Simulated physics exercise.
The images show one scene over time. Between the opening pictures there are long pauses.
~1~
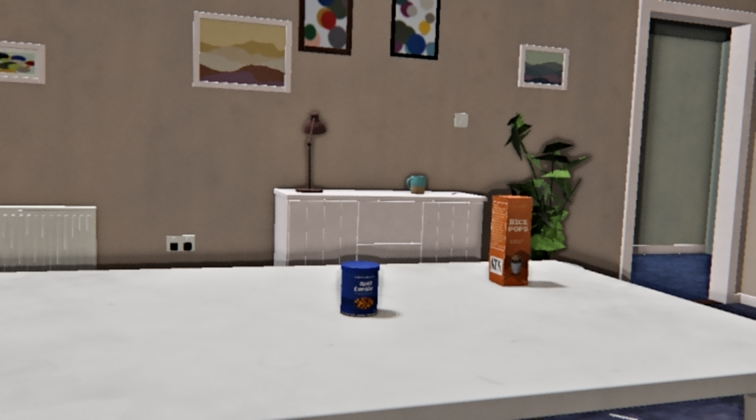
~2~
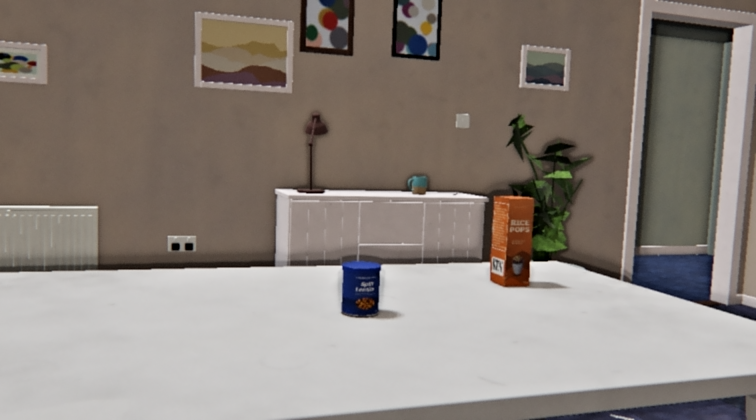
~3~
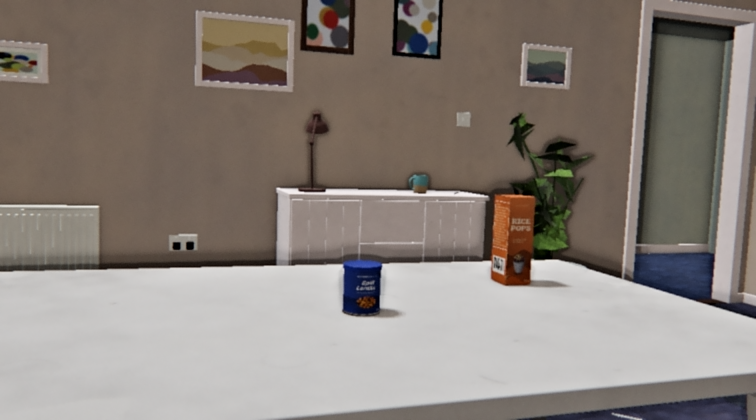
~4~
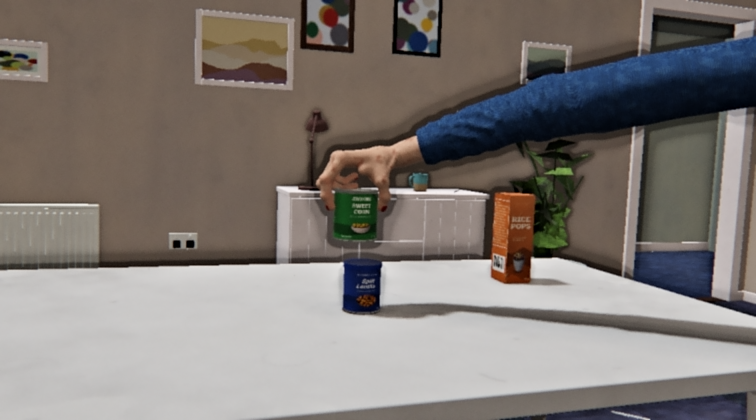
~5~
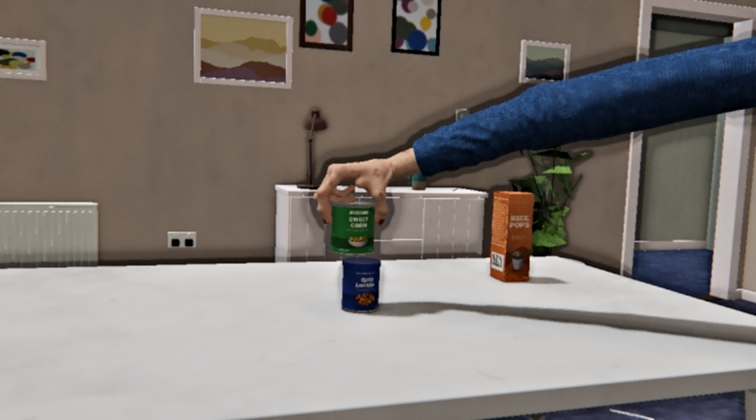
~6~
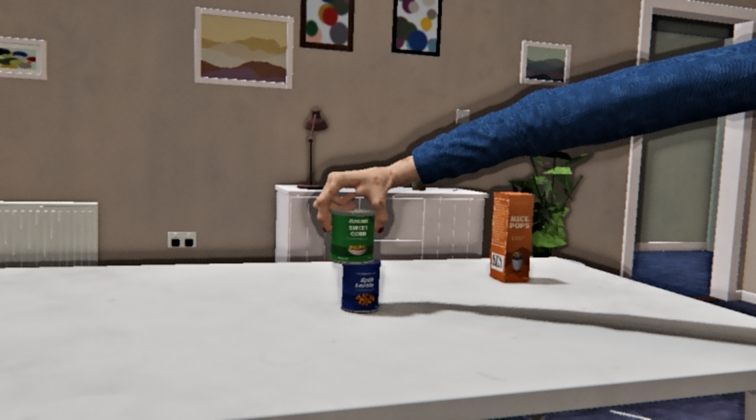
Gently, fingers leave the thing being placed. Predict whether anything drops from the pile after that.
The pile bears the load.
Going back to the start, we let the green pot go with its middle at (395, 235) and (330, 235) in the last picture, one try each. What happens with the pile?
Topples over, then topples over.
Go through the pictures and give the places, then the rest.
The last thing is not in view yet; blue tin (360, 288), in the first picture.
The last thing is not in view yet; blue tin (361, 289), in the second picture.
The last thing is not in view yet; blue tin (362, 288), in the third picture.
On its way; green pot (355, 215); blue tin (362, 286), in the fourth picture.
On its way; green pot (353, 228); blue tin (361, 285), in the fifth picture.
Set down, still held; green pot (353, 236); blue tin (361, 285), in the sixth picture.
Then, 0.50 s past the last view, nothing moves.
Then, 1.30 s past the last view, green pot resting near (352, 236).
Finally, all 3 still in place. Final places as the last picture's camera would see them, green pot near (352, 236). The pile keeps its balance.
